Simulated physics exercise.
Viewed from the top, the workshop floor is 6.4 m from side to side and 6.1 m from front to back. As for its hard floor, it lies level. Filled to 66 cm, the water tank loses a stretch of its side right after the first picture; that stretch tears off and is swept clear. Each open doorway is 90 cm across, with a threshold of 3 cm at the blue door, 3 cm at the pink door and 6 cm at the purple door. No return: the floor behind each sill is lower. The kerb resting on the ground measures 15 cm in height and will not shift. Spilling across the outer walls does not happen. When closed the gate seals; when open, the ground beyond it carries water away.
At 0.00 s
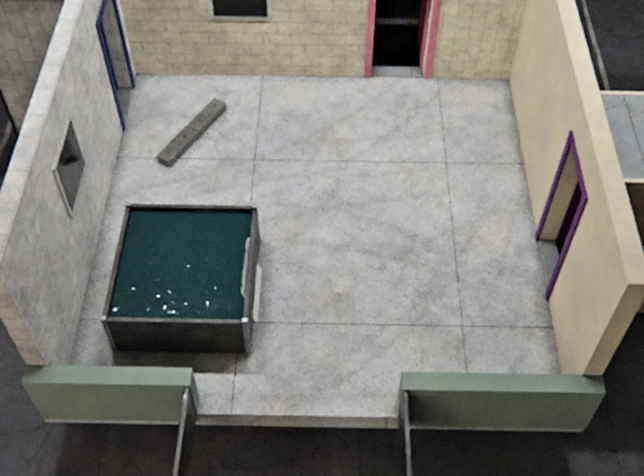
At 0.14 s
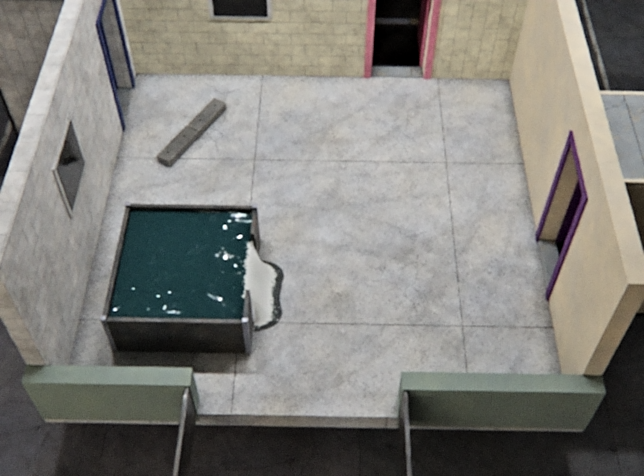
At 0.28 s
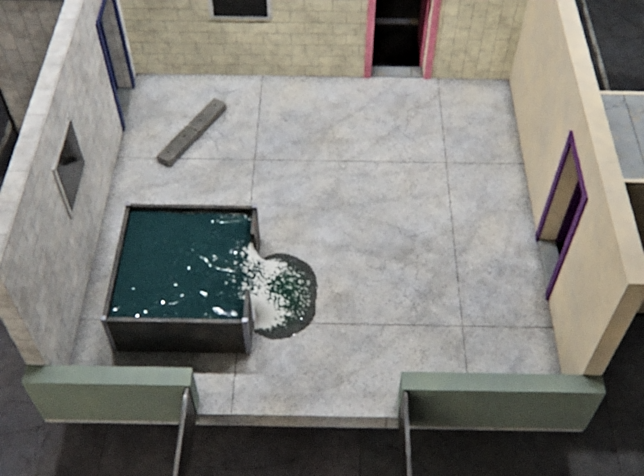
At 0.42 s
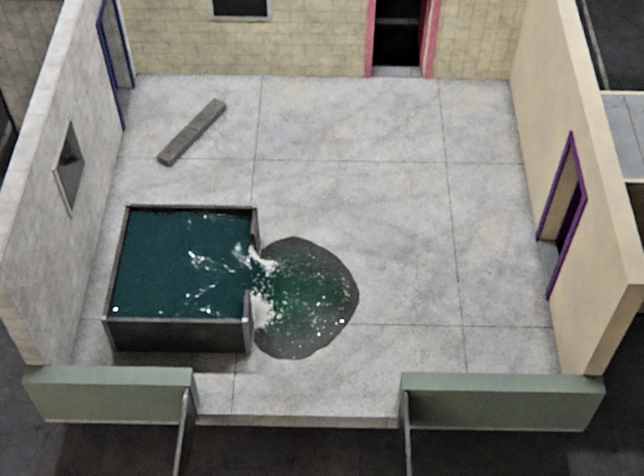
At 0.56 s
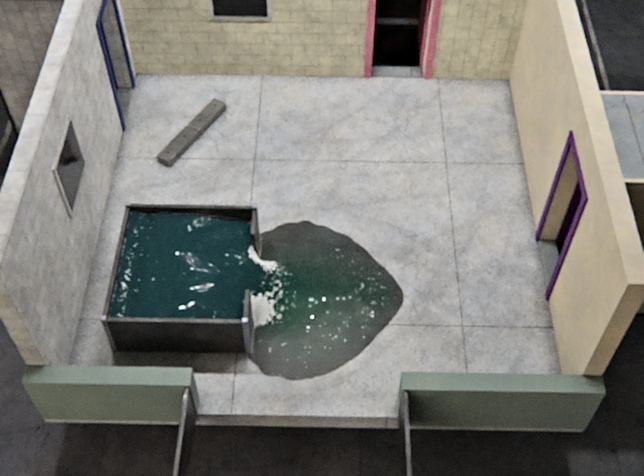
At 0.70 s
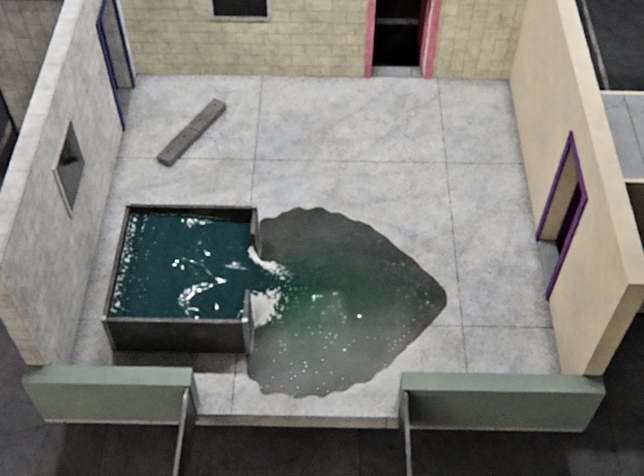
Dark green water sits nearly still in a square tank on the pale floor of a roofless, walled room. Part of the tank's right side gives way and white, foaming water bursts through the gap. It fans out rightward into a broad, dark pool while the level inside the tank drops slightly.
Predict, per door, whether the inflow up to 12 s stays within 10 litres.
Blue door - no, it exceeds it; pink door - no, it exceeds it; purple door - no, it exceeds it.
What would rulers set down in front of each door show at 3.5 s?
In cm: Blue 0, pink 0, purple 15.
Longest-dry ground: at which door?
It would be the blue door.
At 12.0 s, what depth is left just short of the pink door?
It's some 5.5 centimetres deep.
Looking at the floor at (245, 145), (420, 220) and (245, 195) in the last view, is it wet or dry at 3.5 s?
Going through the three points: Not yet touched, then awash, then not yet touched.
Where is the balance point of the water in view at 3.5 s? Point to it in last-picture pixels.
The water's centre is around (345, 279).
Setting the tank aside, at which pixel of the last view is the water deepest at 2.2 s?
About (544, 389).
After 1.4 s water covers 35 % of the floor and is deepest (32 cm) near (269, 291); blue door not reached, pink door not reached, purple door 9 cm at the sill, 1 L in.
After 2.2 s water covers 45 % of the floor and is deepest (33 cm) near (544, 389); blue door not reached, pink door not reached, purple door 15 cm at the sill, 45 L in.
After 3.5 s water covers 45 % of the floor and is deepest (20 cm) near (475, 401); blue door not reached, pink door not reached, purple door 15 cm at the sill, 118 L in.
After 7.0 s water covers 60 % of the floor and is deepest (14 cm) near (486, 99); blue door not reached, pink door 8 cm at the sill, 21 L in, purple door 9 cm at the sill, 165 L in.
After 12.0 s water covers 90 % of the floor and is deepest (7 cm) near (140, 218); blue door 6 cm at the sill, 27 L in, pink door 6 cm at the sill, 66 L in, purple door 4 cm at the sill, 175 L in.
